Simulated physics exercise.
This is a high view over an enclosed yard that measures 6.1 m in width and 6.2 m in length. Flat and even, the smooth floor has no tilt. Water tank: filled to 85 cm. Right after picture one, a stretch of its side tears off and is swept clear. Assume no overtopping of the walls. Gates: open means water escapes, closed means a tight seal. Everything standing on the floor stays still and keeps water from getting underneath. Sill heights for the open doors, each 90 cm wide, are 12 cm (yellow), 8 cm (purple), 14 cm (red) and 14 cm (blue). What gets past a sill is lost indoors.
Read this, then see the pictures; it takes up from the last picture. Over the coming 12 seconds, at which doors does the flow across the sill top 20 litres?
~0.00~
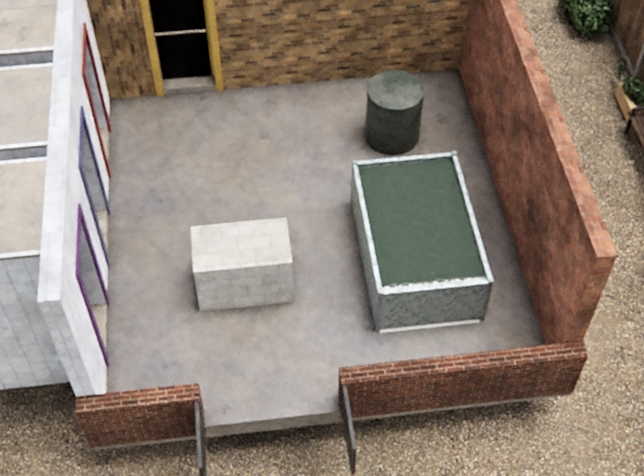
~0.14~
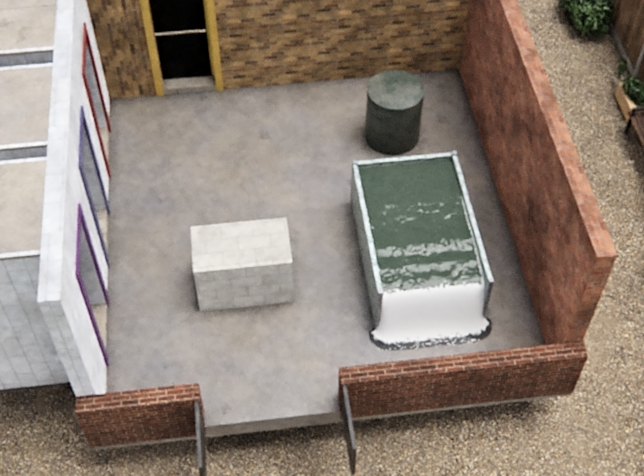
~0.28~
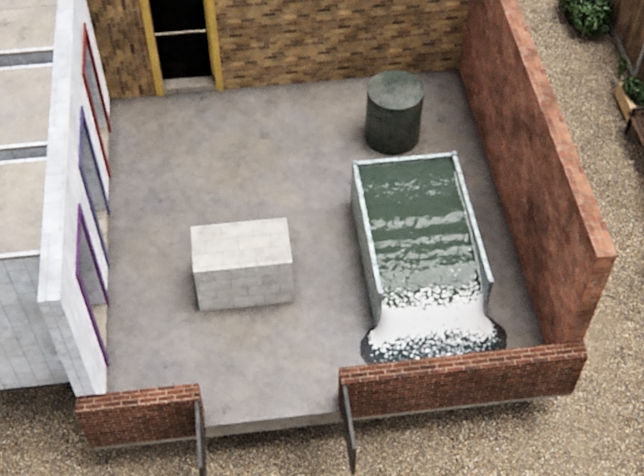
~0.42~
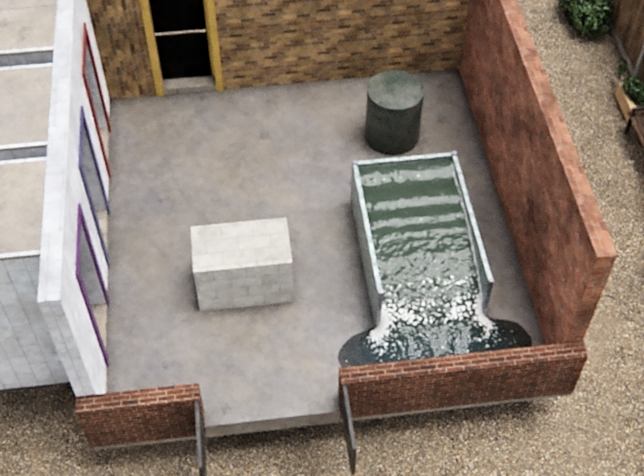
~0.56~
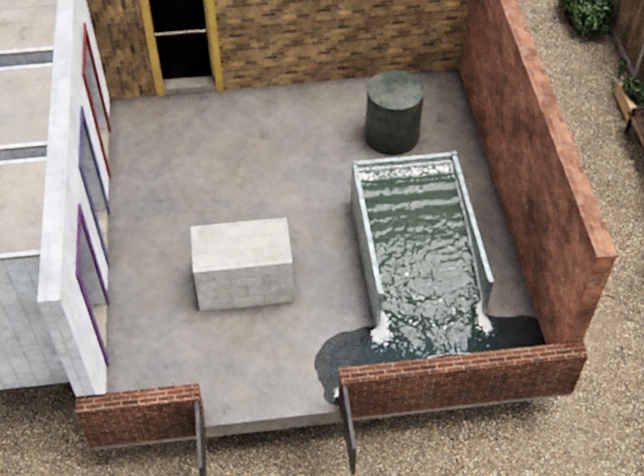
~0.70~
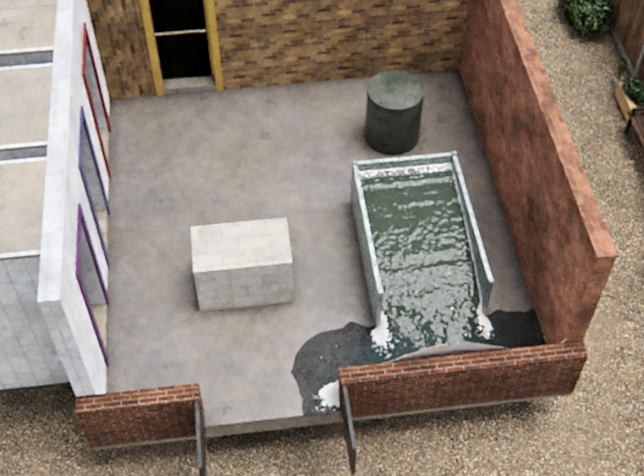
Outcome: Yellow door: Less than stated. Purple door: More than stated. Red door: Less than stated. Blue door: Less than stated.
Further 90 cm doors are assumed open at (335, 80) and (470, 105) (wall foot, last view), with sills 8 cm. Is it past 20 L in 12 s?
Taking them in order, the first gets too little and the second enough.
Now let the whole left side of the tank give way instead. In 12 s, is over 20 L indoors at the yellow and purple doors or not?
Versus the limit - yellow: Exceeded, purple: Exceeded.
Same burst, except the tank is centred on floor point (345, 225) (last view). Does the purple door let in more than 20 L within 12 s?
Then purple falls short.
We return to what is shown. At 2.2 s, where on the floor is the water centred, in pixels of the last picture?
About (406, 308).
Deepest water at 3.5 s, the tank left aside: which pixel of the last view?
Near (453, 77).
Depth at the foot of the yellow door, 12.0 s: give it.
Some 6.0 cm.
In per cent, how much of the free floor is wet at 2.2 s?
Covered: Roughly 35 per cent.
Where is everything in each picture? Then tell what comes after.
In the first frame, the water tank at (419, 223) is whole and still, 85 cm deep.
In the second frame, the front is at (374, 334), 0.8 m from the gap at (431, 312); 0.4 m2 of floor is under water; 85 cm left at the back of the water tank.
In the third frame, water pours out at (431, 313) and has run 1.0 m, to (369, 356); typically 13 cm deep outside, 85 cm at the water tank's back.
In the fourth frame, water pours out at (431, 314) and has run 1.4 m, to a hidden place; typically 17 cm deep outside, 84 cm at the water tank's back.
In the fifth frame, water pours out at (431, 315) and has run 1.8 m, to a hidden place; typically 16 cm deep outside, 75 cm at the water tank's back.
In the sixth frame, the front is at a hidden place, 2.2 m from the gap at (431, 315); 2.9 m2 of floor is under water; 71 cm left at the back of the water tank.
After 1.4 s water covers 20 % of the floor and is deepest (68 cm) near (544, 372); yellow door not reached, purple door not reached, red door not reached, blue door not reached.
After 2.2 s water covers 35 % of the floor and is deepest (52 cm) near (544, 372); yellow door not reached, purple door 16 cm at the sill, 4 L in, red door not reached, blue door not reached.
After 3.5 s water covers 50 % of the floor and is deepest (40 cm) near (453, 77); yellow door not reached, purple door 23 cm at the sill, 131 L in, red door not reached, blue door 5 cm at the sill, 0 L in.
After 7.0 s water covers 90 % of the floor and is deepest (16 cm) near (110, 153); yellow door 6 cm at the sill, 0 L in, purple door 8 cm at the sill, 224 L in, red door 15 cm at the sill, 2 L in, blue door 5 cm at the sill, 0 L in.
After 12.0 s water covers 100 % of the floor and is deepest (9 cm) near (337, 245); yellow door 6 cm at the sill, 0 L in, purple door 7 cm at the sill, 224 L in, red door 6 cm at the sill, 4 L in, blue door 7 cm at the sill, 0 L in.
